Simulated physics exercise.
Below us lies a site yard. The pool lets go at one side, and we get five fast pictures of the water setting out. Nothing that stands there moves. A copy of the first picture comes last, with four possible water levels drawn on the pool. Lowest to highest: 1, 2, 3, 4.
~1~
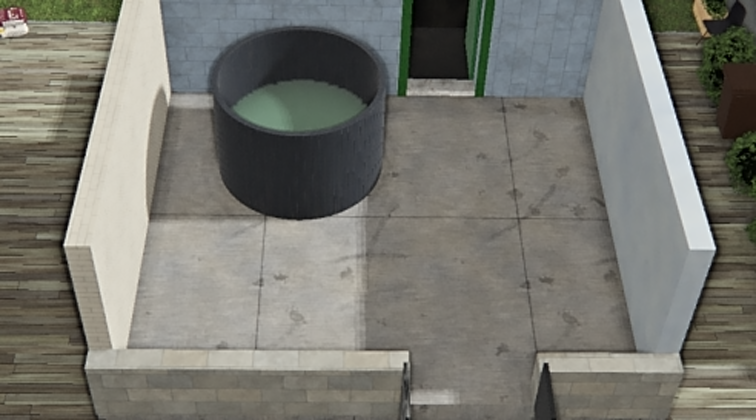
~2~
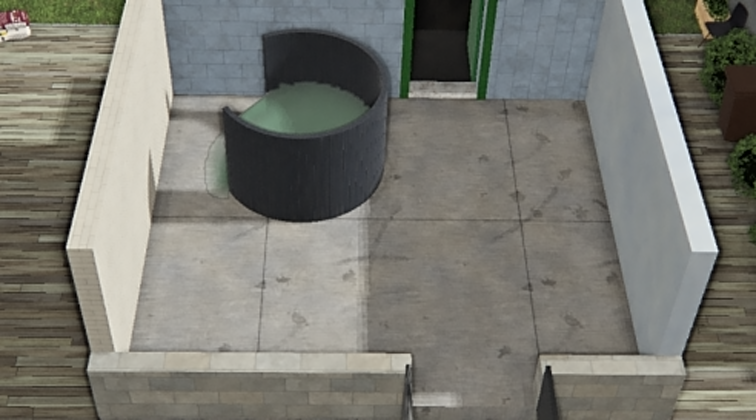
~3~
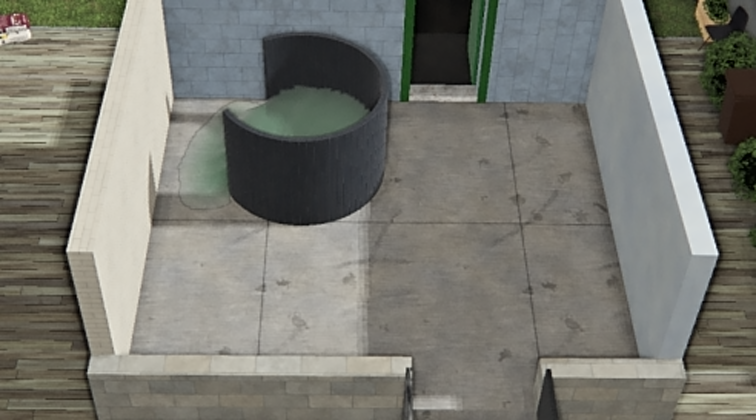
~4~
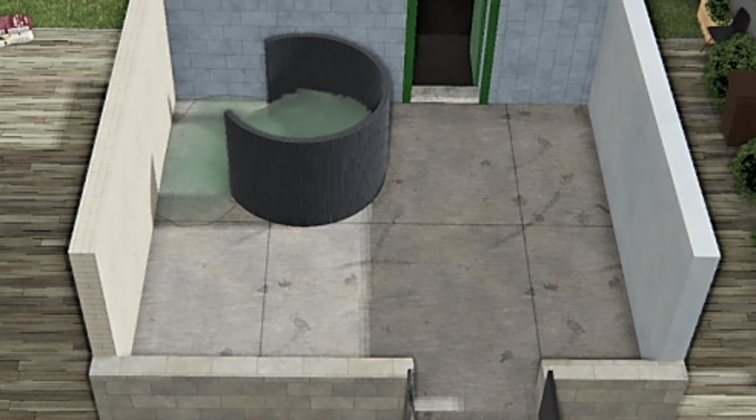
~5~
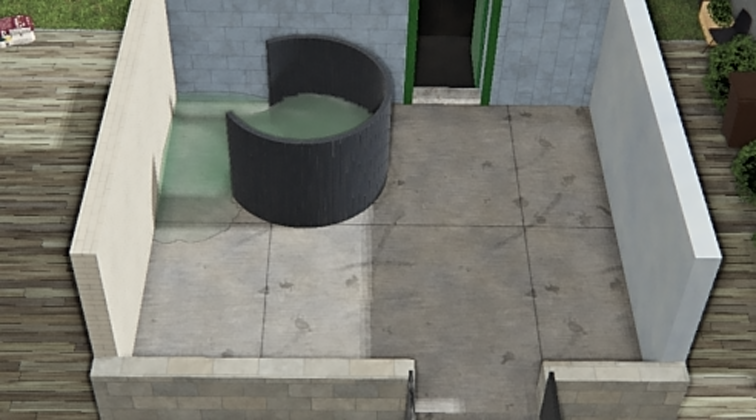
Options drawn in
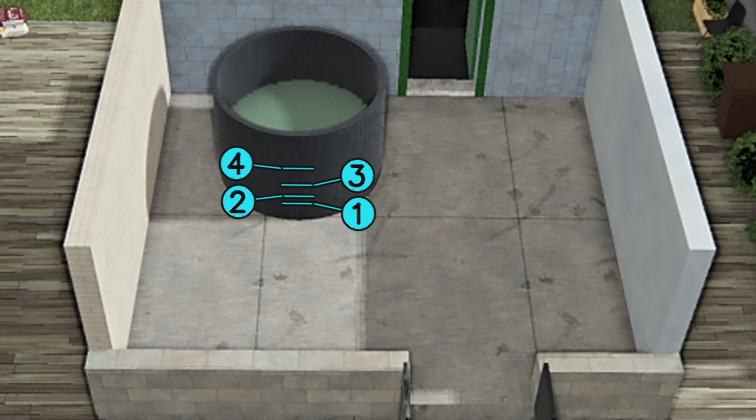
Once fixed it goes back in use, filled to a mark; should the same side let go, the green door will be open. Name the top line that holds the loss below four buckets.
The answer is level 4.
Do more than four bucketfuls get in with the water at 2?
No, not at all.
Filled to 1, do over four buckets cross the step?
No, not at all.
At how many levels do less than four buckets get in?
All of them.
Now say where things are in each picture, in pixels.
Water in the pool at rest, its middle at (300, 128); foot of the green doorway at (440, 96); open gate at (474, 349).
Water covers 2 % of the ground and shows as far out as (227, 195).
Water covers 5 % of the ground and shows as far out as (192, 201).
Water covers 9 % of the ground and shows as far out as (162, 209).
Water covers 11 % of the ground and shows as far out as (160, 232).
On the marked copy, 1 at (298, 203); 2 at (298, 196); 3 at (297, 185); 4 at (297, 168); from the bottom up 1, 2, 3, 4.
If 1 is chosen, nothing gets over.
If 2 is chosen, nothing gets over.
If 3 is chosen, nothing gets over.
If 4 is chosen, a bucket or two gets in.
